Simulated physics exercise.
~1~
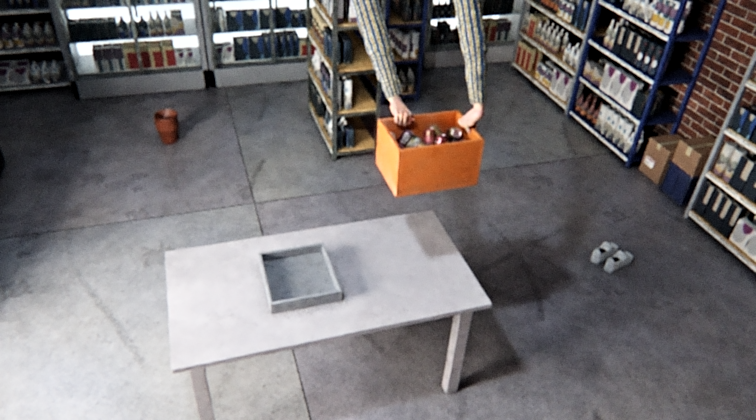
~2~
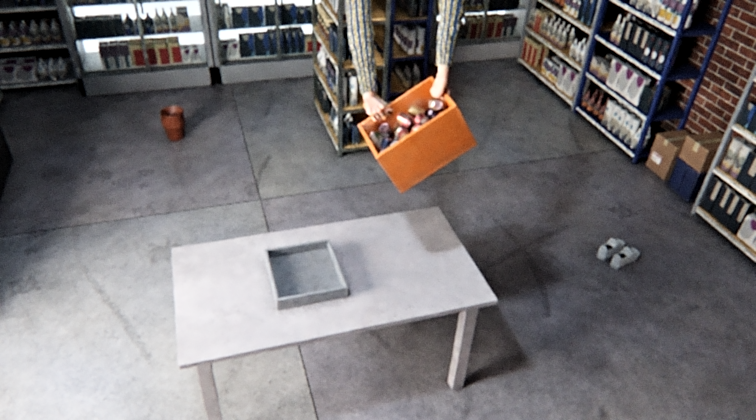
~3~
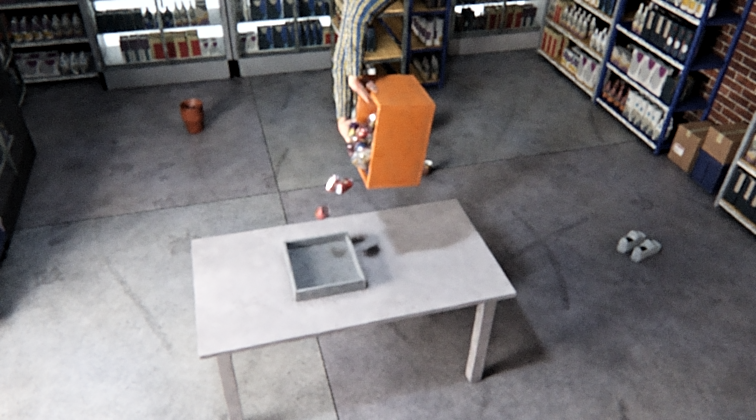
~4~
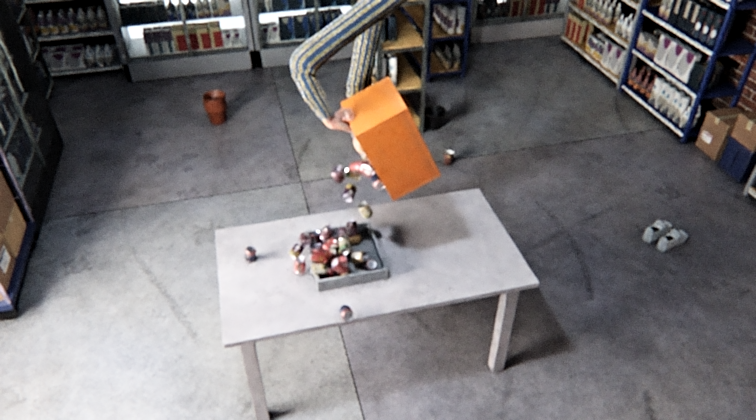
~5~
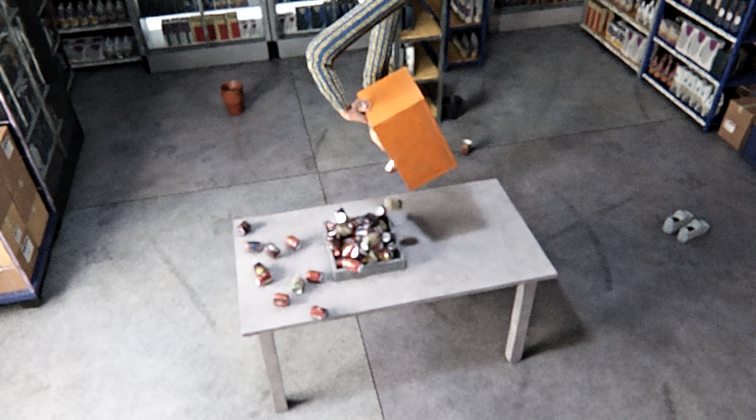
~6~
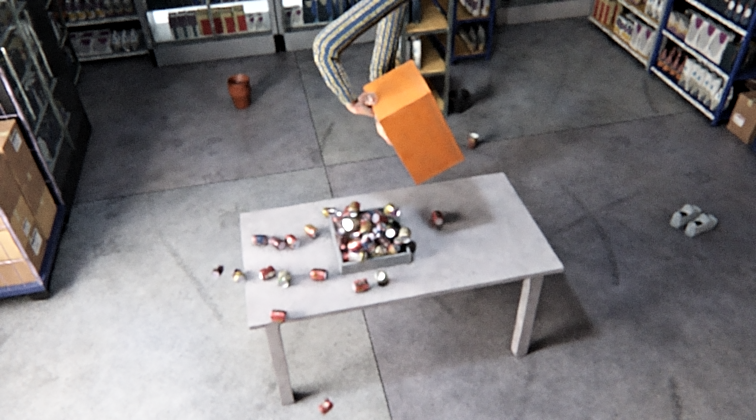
Orange box tipped by two hands pouring mini cans onto a grey tray, filling it while others scatter across the table.
